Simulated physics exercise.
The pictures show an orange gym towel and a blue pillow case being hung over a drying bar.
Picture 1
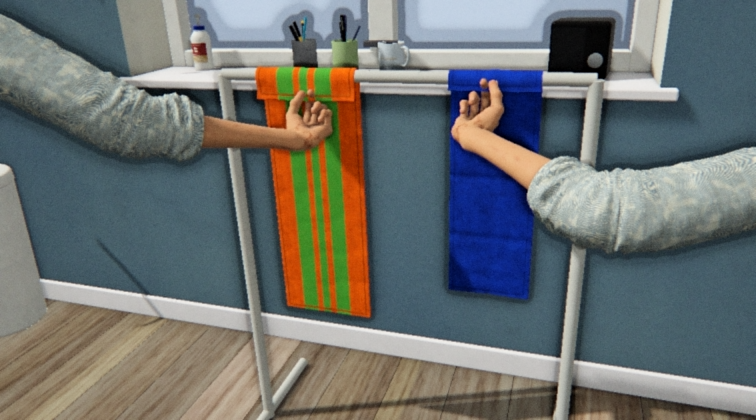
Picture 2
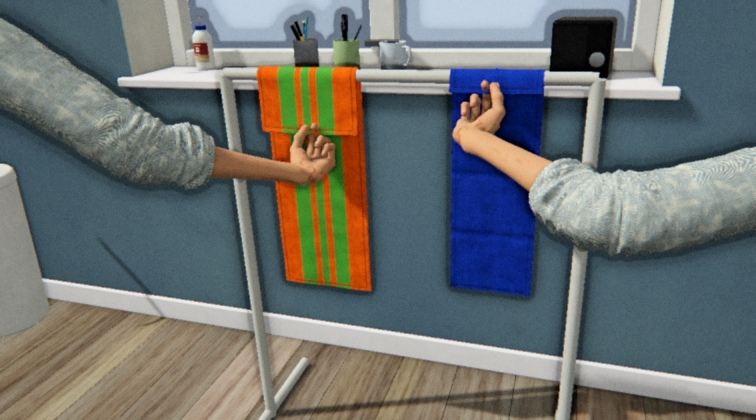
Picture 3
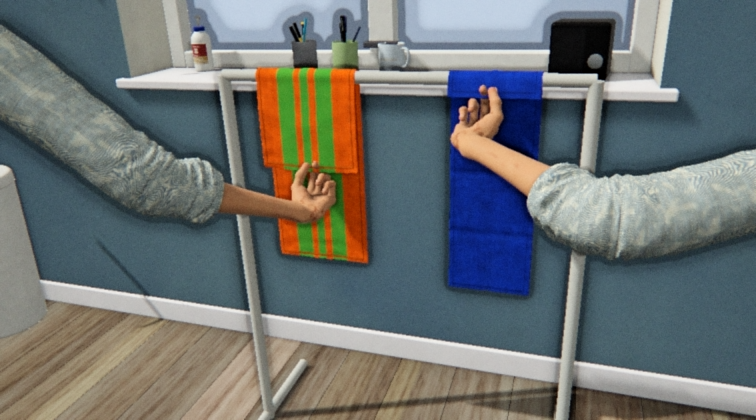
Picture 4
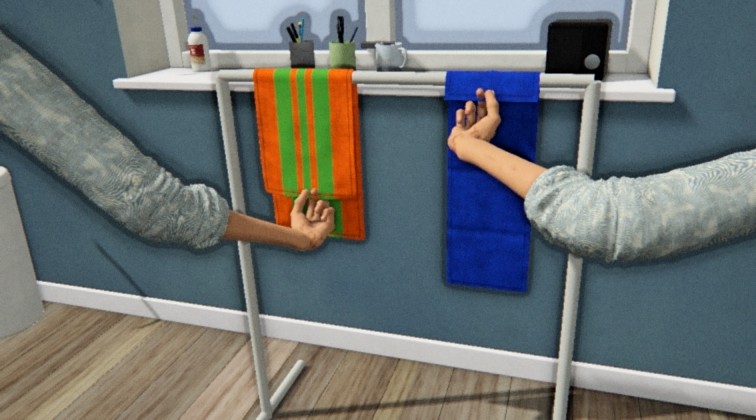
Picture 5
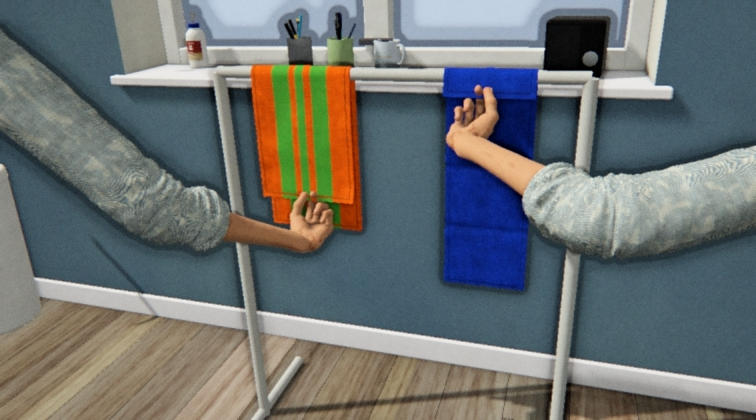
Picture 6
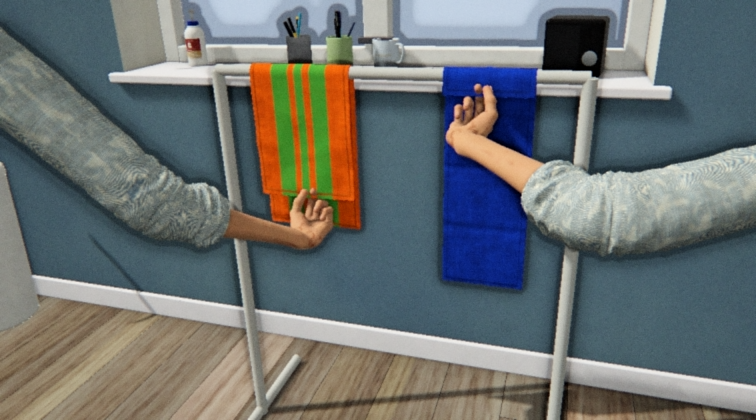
In a room with blue-grey walls and a wooden floor, a pale drying rack stands before a windowsill holding pens and a mug, seen from the front at close range. An orange towel striped green hangs at left and a blue cloth at right, a sleeved arm reaching to each. The left hand draws the orange towel's front flap down as its back rises, then stays nearly still, while the blue cloth barely moves and the view shifts slightly.
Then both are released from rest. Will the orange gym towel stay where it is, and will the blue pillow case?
Orange gym towel: Up; blue pillow case: Down.
Then, 0.30 s later than the last view, gym towel at rest on the rail; pillow case clear of the rail and dropping near (483, 243).
Then, 0.56 s later than the last view, gym towel at rest on the rail; pillow case in a heap on the floor.
Finally, gym towel at rest on the rail; pillow case in a heap on the floor. The orange gym towel hangs there and the blue pillow case is pulled off by its long side.
